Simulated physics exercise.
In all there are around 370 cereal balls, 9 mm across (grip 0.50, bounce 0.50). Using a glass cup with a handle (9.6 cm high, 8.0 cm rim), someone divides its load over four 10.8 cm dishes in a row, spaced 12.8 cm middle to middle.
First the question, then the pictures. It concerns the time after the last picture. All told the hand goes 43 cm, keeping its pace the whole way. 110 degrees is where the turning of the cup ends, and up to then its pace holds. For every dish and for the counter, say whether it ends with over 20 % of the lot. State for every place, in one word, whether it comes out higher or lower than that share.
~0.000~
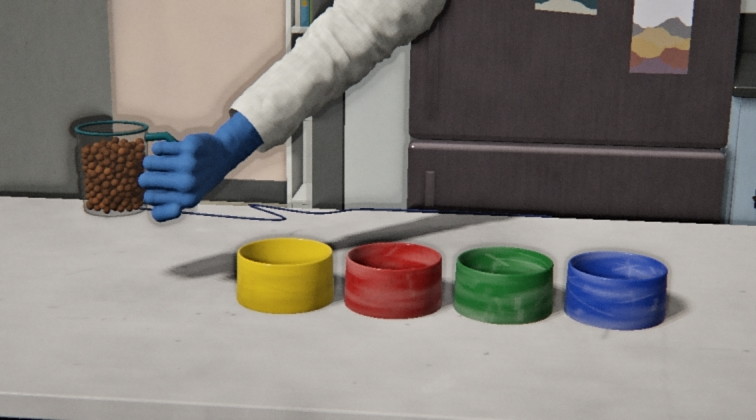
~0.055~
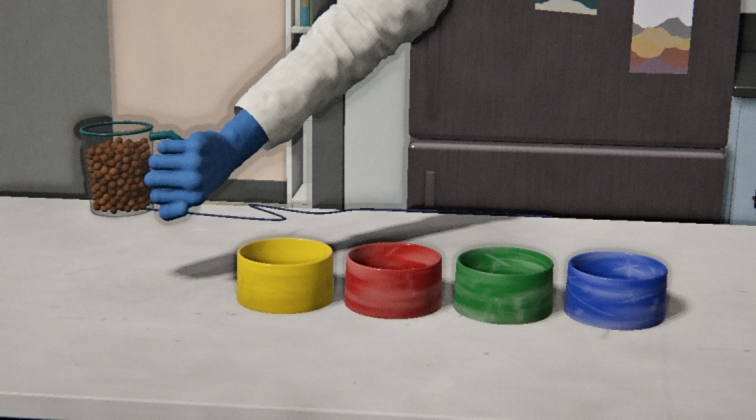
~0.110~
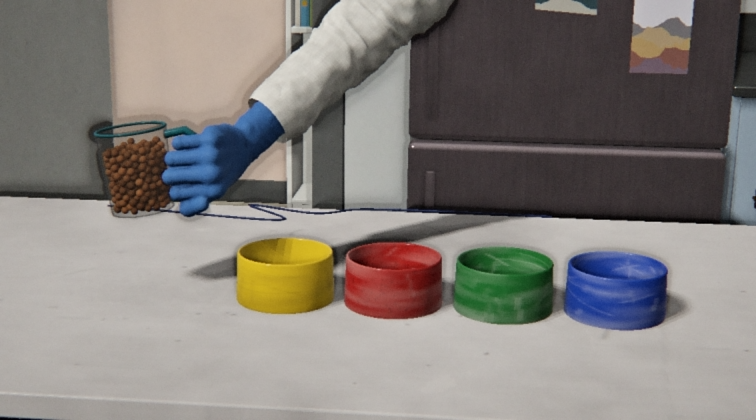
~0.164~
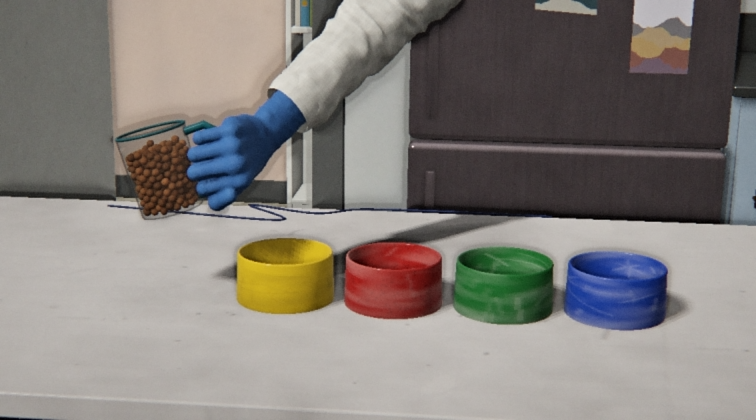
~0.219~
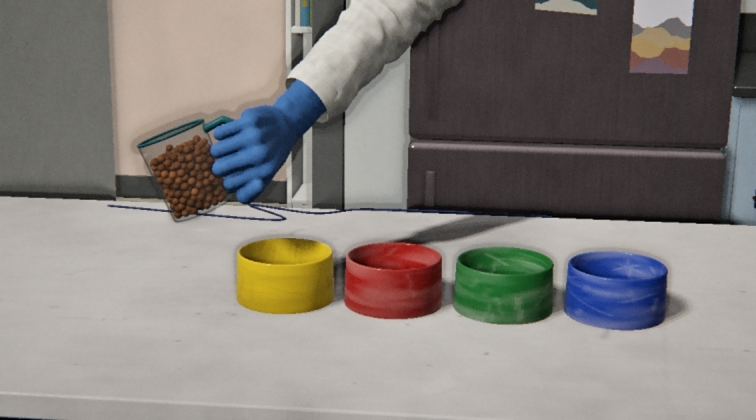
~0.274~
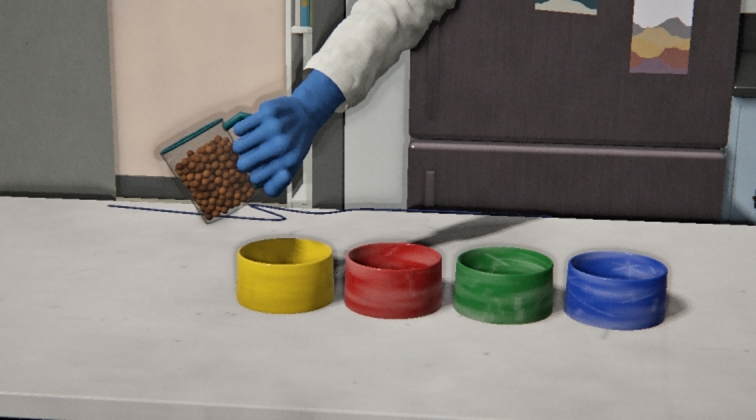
Red: Higher, blue: Lower, green: Lower, yellow: Lower, counter: Lower.
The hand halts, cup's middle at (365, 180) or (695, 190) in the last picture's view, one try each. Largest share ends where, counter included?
The biggest share goes to yellow first, then to blue.
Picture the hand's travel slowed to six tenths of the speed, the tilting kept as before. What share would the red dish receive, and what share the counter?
Shares - red 60, counter 20.
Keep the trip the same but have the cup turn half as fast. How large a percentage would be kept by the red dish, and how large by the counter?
That gives red 100 with 0 for the counter.
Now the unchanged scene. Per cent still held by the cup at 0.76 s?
It works out to about 95 per cent of the load.
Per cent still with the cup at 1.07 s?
Around 75 in a hundred.
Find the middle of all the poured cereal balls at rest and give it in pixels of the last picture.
(403, 283) or so.
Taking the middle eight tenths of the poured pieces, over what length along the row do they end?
6 cm.
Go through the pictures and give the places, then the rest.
In the first frame, cup at (114, 169), tilt 0 degrees, lip at (78, 127), moved 0.0 cm; middle of the pieces at (112, 171); yellow dish at (285, 252); red dish at (394, 256); green dish at (505, 261); blue dish at (618, 266).
In the second frame, cup at (120, 169), tilt 2 degrees, lip at (83, 128), moved 0.7 cm; middle of the pieces at (118, 171).
In the third frame, cup at (137, 170), tilt 7 degrees, lip at (97, 132), moved 2.8 cm; middle of the pieces at (135, 172).
In the fourth frame, cup at (162, 170), tilt 14 degrees, lip at (118, 138), moved 5.7 cm; middle of the pieces at (160, 173).
In the fifth frame, cup at (187, 171), tilt 22 degrees, lip at (140, 145), moved 8.7 cm; middle of the pieces at (186, 174).
In the sixth frame, cup at (212, 172), tilt 30 degrees, lip at (162, 152), moved 11.7 cm; middle of the pieces at (212, 175); yellow dish at (285, 252); red dish at (394, 256); green dish at (505, 261); blue dish at (618, 266). The cup turns about 140 degrees a second and travels 55 cm a second.
After 0.56 s, tilt 69 degrees; cup holds 100 %.
Then, at 0.76 s, tilt 97 degrees; cup holds 95 %, red 5 %.
Then, at 1.07 s, tilt 110 degrees; cup holds 75 %, red 20 %.
In the end, at 2.8 s, red 95 %, blue 0 %, green 0 %, yellow 0 %, counter 5 %.
